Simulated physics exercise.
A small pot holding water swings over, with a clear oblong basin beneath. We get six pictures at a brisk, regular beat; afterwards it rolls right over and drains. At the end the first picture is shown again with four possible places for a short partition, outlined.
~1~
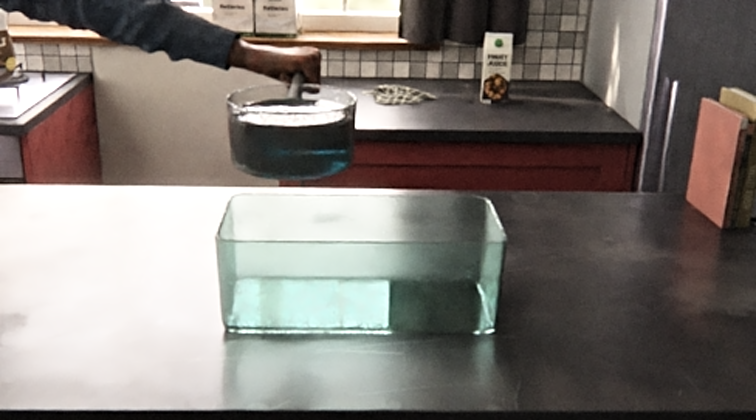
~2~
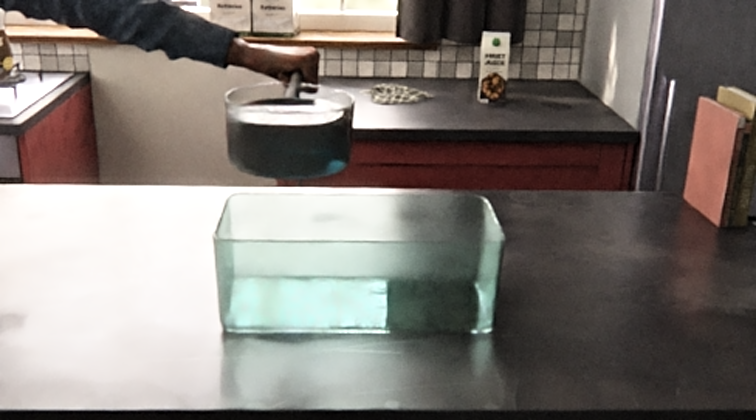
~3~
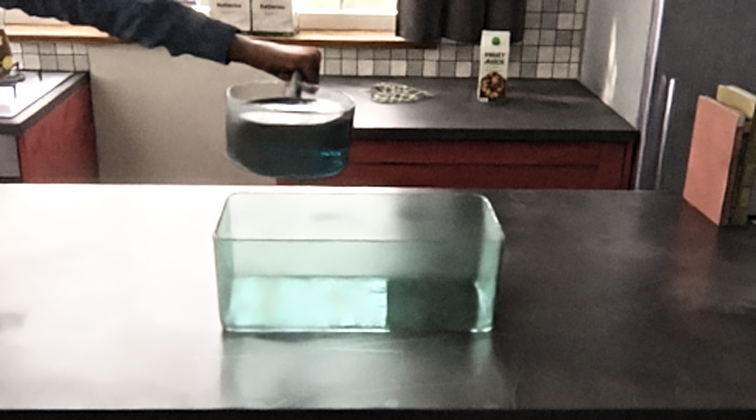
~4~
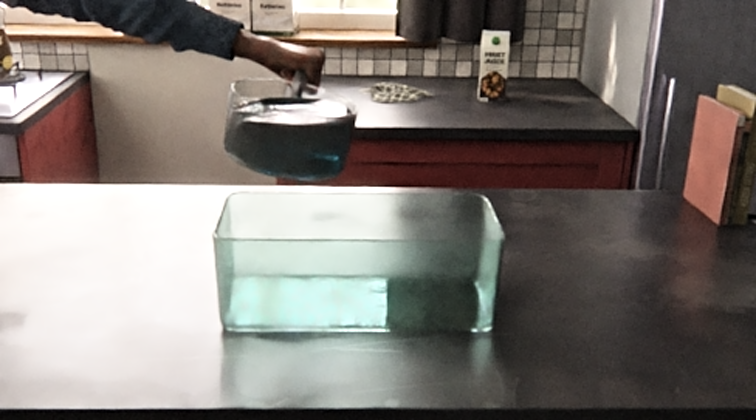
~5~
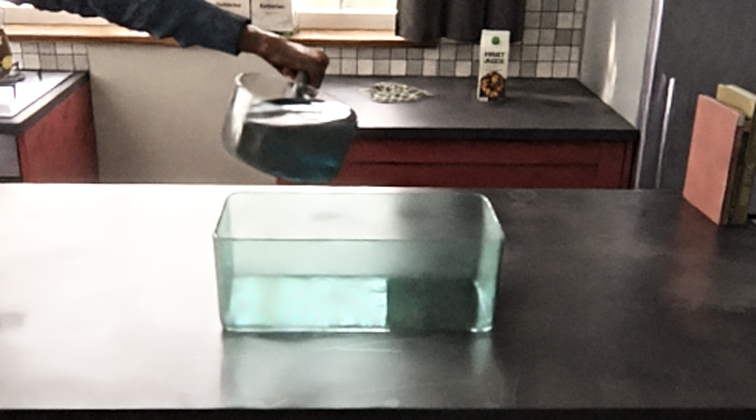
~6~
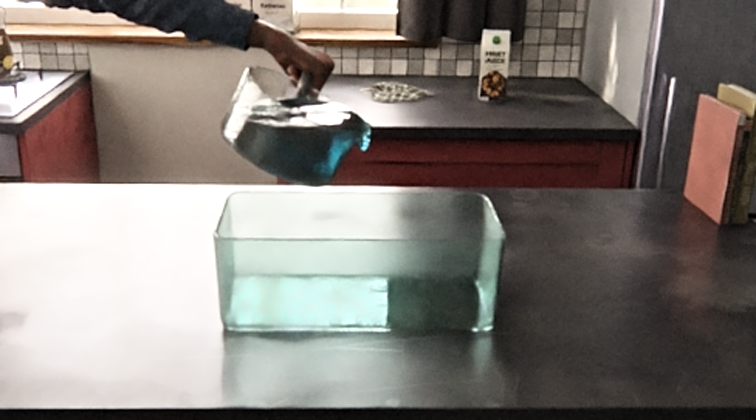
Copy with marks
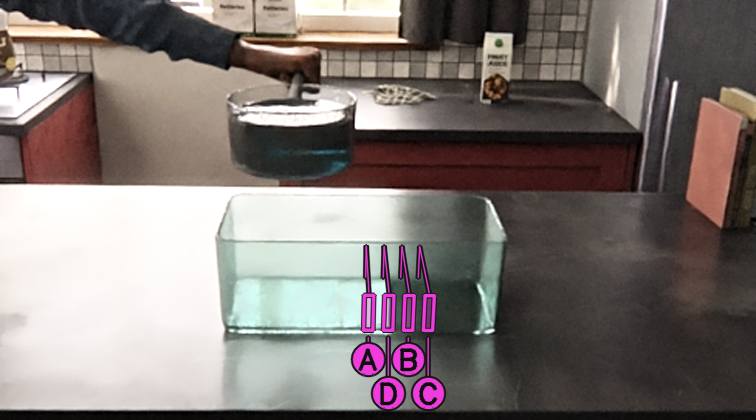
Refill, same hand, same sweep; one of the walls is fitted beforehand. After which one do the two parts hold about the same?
It is B.
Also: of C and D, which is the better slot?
D.
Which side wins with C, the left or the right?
More ends on the left.
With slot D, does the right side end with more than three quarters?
No.
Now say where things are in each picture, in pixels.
In the first picture, upright, lip at (354, 99); basin from (222, 328) to (497, 329); nothing has left yet.
In the second picture, upright, lip at (352, 99); nothing has left yet.
In the third picture, tipped about 5°, lip at (354, 102); nothing has left yet.
In the fourth picture, tipped about 11°, lip at (356, 108); nothing has left yet.
In the fifth picture, tipped about 18°, lip at (358, 117); water is over the lip, down to (358, 117).
In the sixth picture, tipped about 28°, lip at (359, 128); water is over the lip, down to (365, 142).
In magenta, A at (368, 337); B at (408, 337); C at (428, 337); D at (388, 337).
With A, about 15 % ends left of the wall and 85 % right of it.
With B, about 50 % ends left of the wall and 50 % right of it.
With C, about 81 % ends left of the wall and 19 % right of it.
With D, about 31 % ends left of the wall and 68 % right of it.
